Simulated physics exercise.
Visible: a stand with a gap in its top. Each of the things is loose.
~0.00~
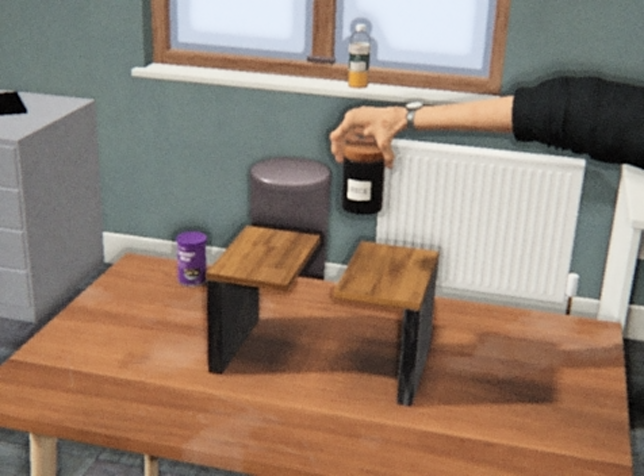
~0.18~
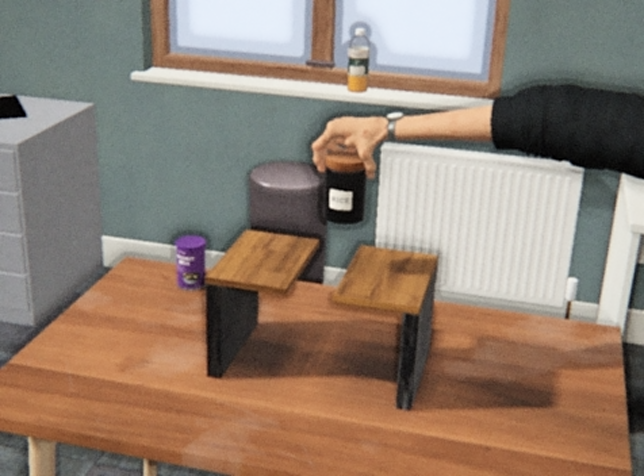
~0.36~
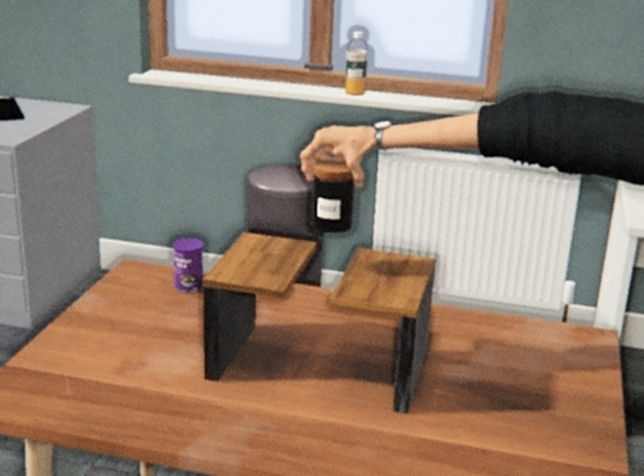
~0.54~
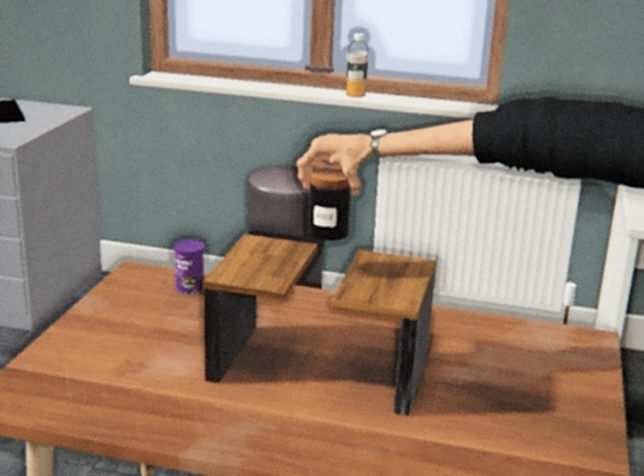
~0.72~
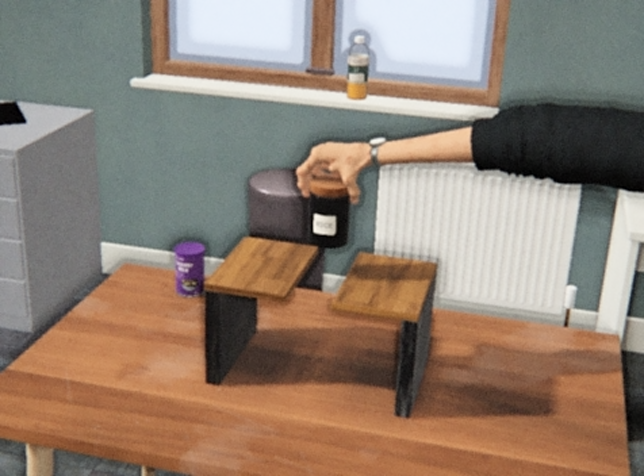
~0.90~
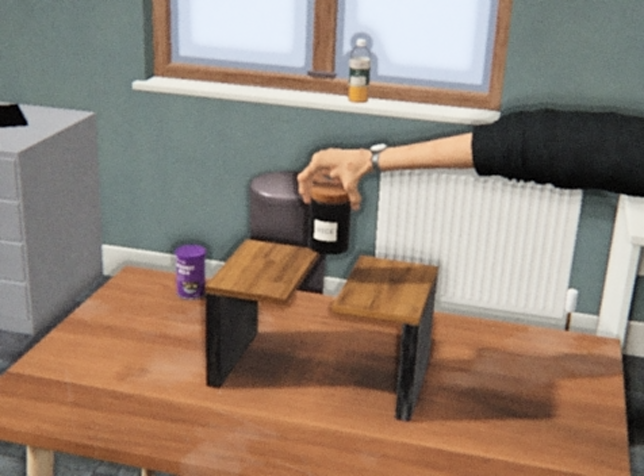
A black jar with a wooden lid, gripped from above by a hand reaching in from the right, moves left over a wooden stand with a gap in its top. It then lowers slightly and stays held just above the gap, while a purple tin sits on the table to the left.
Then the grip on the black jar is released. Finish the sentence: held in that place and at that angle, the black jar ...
It slips through.
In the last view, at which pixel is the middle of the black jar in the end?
Roughly (324, 348).
After 1.10 s, black jar shifted about its own width near (329, 242).
After 1.20 s, black jar shifted well along near (326, 311).
After 1.30 s, black jar shifted well along near (325, 337).
After 1.40 s, black jar shifted well along near (324, 347).
In the end (1.9 s), moved from the start, black jar; purple tin unmoved. At the end, from the last picture's camera, black jar near (324, 348). The jar reaches the table.
